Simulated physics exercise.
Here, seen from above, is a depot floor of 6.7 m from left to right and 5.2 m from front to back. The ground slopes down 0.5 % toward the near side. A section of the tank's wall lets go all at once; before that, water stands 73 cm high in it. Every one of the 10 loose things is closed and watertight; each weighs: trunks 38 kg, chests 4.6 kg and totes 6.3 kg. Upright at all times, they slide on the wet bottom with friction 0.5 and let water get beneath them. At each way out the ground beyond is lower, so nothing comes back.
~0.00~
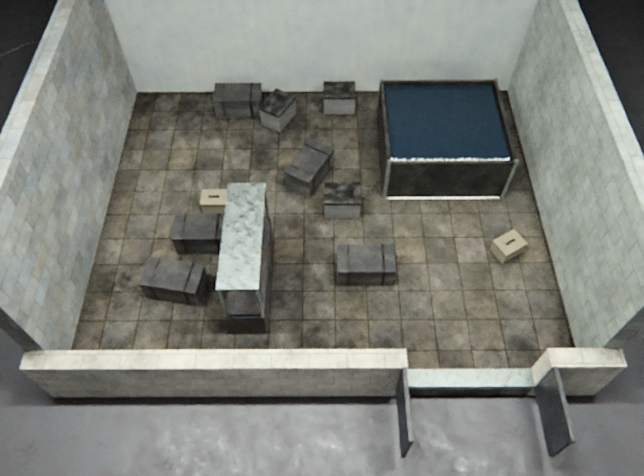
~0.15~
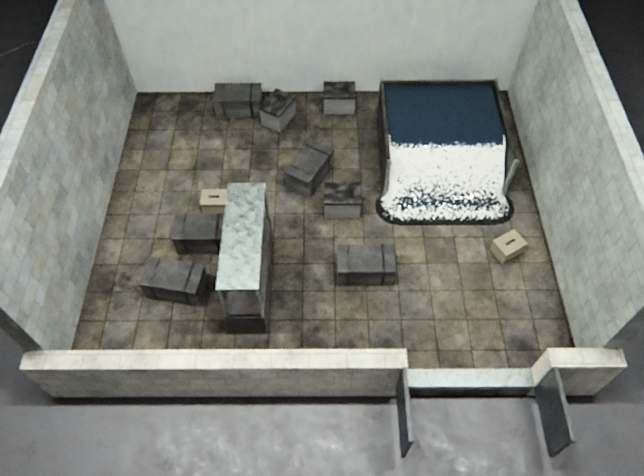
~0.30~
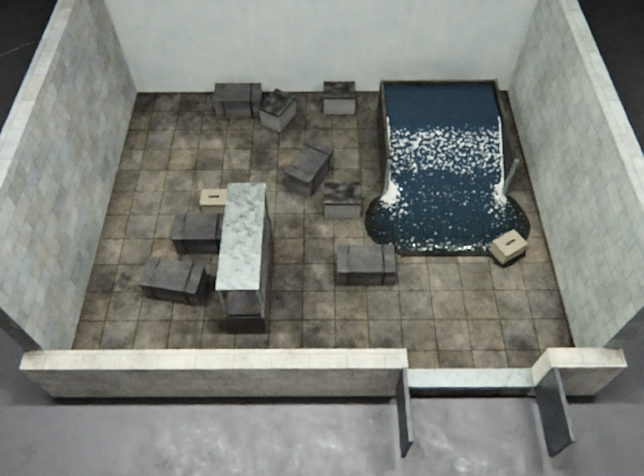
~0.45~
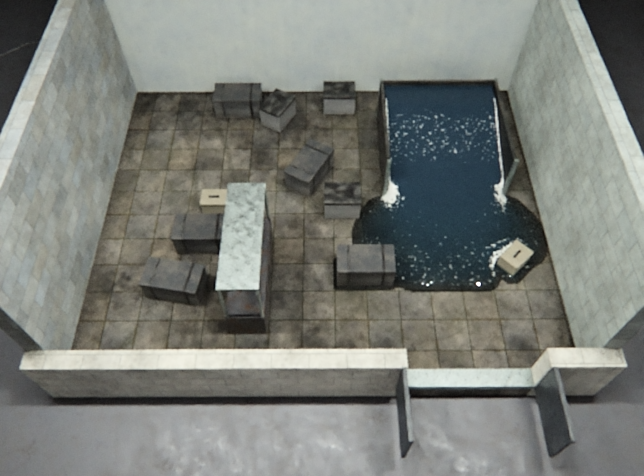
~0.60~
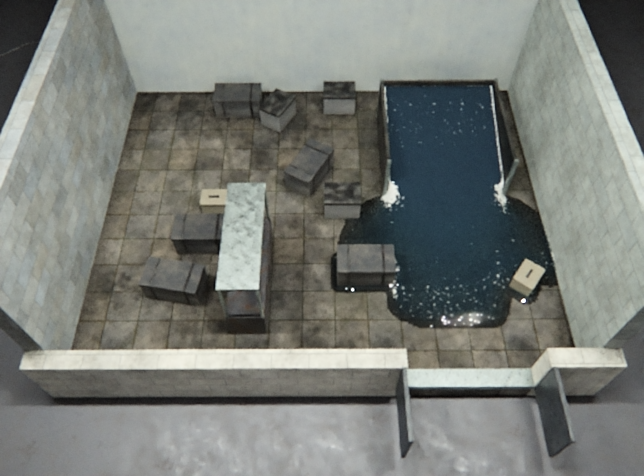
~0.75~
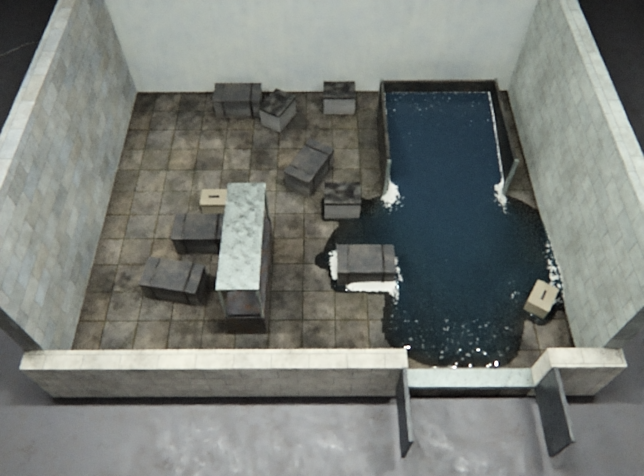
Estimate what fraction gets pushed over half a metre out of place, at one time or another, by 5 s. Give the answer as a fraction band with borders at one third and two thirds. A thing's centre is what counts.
Band: Less than 1/3.
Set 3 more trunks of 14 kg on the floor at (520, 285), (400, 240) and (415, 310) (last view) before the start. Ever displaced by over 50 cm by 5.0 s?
Item one beyond the mark, item two beyond the mark, item three beyond the mark.
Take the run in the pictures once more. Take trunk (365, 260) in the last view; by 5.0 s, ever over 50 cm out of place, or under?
Beyond the mark.
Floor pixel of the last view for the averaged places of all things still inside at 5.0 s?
Centred roughly on (271, 193).
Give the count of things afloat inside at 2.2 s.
Just then, the number is 2.
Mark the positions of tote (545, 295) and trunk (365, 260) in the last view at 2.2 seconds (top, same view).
Somewhere around (531, 333) and (293, 336).
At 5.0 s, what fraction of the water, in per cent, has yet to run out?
Around 54 % of the water.
After 1.1 s 1 of 10 are over 50 cm from their spots; 1 afloat.
After 2.2 s 2 of 10 are over 50 cm from their spots; 2 afloat.
After 3.5 s 2 of 10 are over 50 cm from their spots; 0 afloat.
After 5.0 s 2 of 10 are over 50 cm from their spots, and 2 have been at some point; 0 afloat.
